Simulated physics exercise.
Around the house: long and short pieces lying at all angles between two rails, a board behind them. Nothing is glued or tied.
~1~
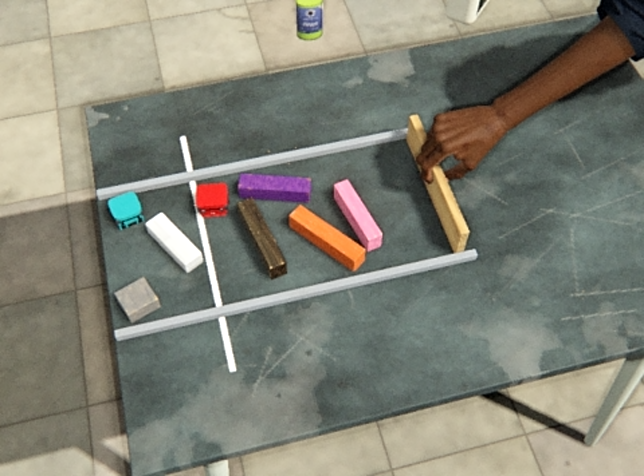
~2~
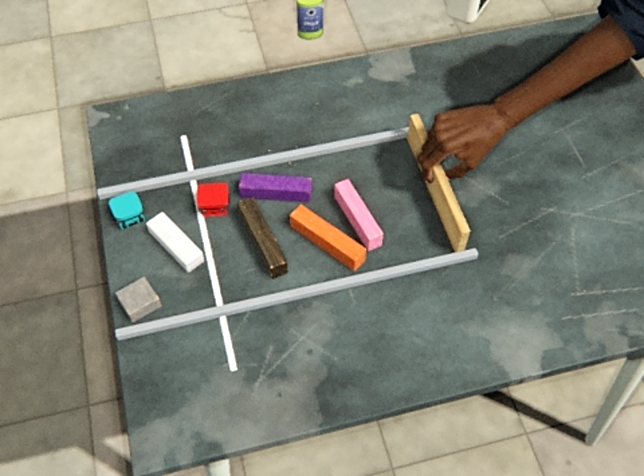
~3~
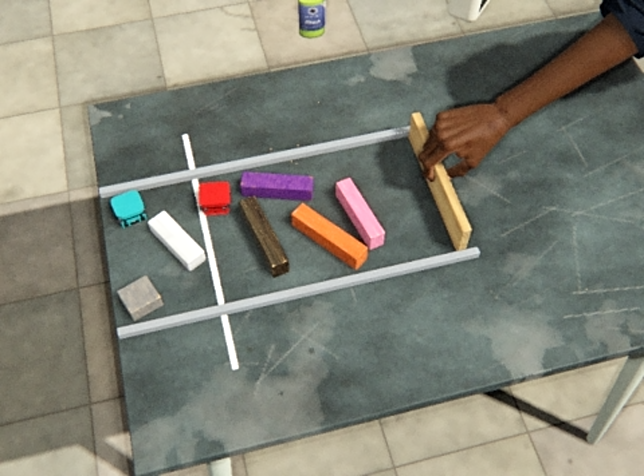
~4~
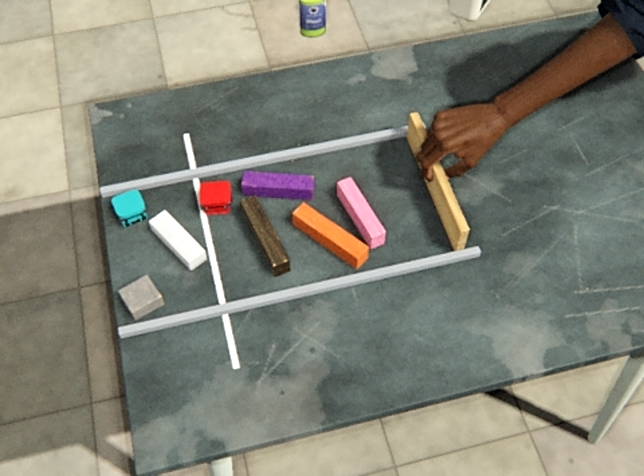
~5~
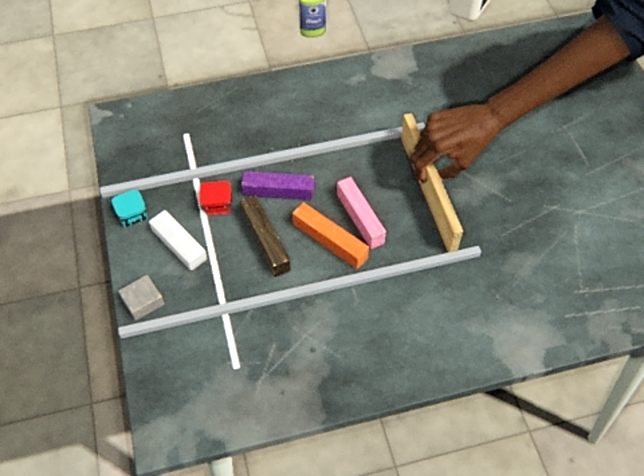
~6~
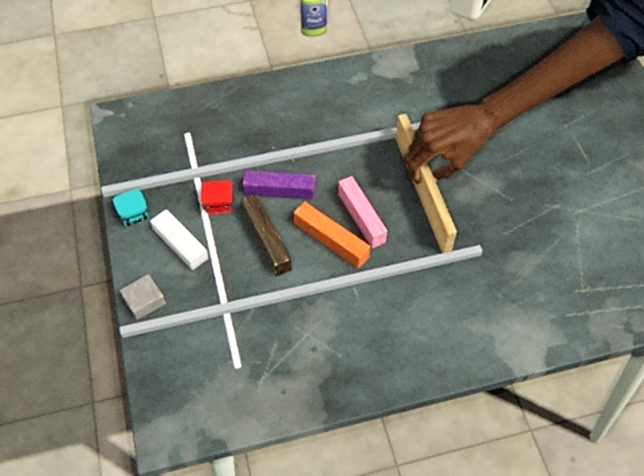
In the video, coloured blocks and small cases lie at various angles between two rails on a dark tabletop, some beside a white strip crossing the rails. A hand holds a wooden board upright, then slides it slightly left.
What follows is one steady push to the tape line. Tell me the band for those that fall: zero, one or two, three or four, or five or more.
In the end the number that fall off is zero.
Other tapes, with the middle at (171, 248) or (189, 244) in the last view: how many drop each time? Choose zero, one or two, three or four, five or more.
One after another: Three or four; one or two.
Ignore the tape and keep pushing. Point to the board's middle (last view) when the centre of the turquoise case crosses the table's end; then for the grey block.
Its middle is around (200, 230) and around (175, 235).
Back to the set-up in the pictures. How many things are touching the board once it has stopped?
That makes 1.
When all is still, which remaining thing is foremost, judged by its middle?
The turquoise case.
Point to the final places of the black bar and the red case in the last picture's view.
The black bar stops around (170, 257); the red case around (143, 220).
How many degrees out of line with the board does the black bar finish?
Roughly 0° out of line.
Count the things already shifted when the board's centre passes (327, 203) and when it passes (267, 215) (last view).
First 3, then 5.
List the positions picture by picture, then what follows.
The first frame shows grey block (137, 300); turquoise case (127, 211); white stick (174, 242); board (436, 182); tape (205, 242).
The second frame shows turquoise case (128, 211); red case (213, 200).
The third frame shows white stick (177, 241); board (438, 180).
The fourth frame shows grey block (141, 298); purple bar (278, 186).
The fifth frame shows turquoise case (130, 209); orange bar (330, 236).
The sixth frame shows grey block (143, 297); turquoise case (132, 208); white stick (179, 240); board (424, 182); tape (210, 239).
Soon after, none off yet; grey block at rest near (143, 297); turquoise case at rest near (132, 208); white stick at rest near (179, 240).
After that, none off yet; grey block at rest near (143, 297); turquoise case at rest near (132, 208); white stick displaced a little near (164, 244).
In the end, the number that fall off is zero.
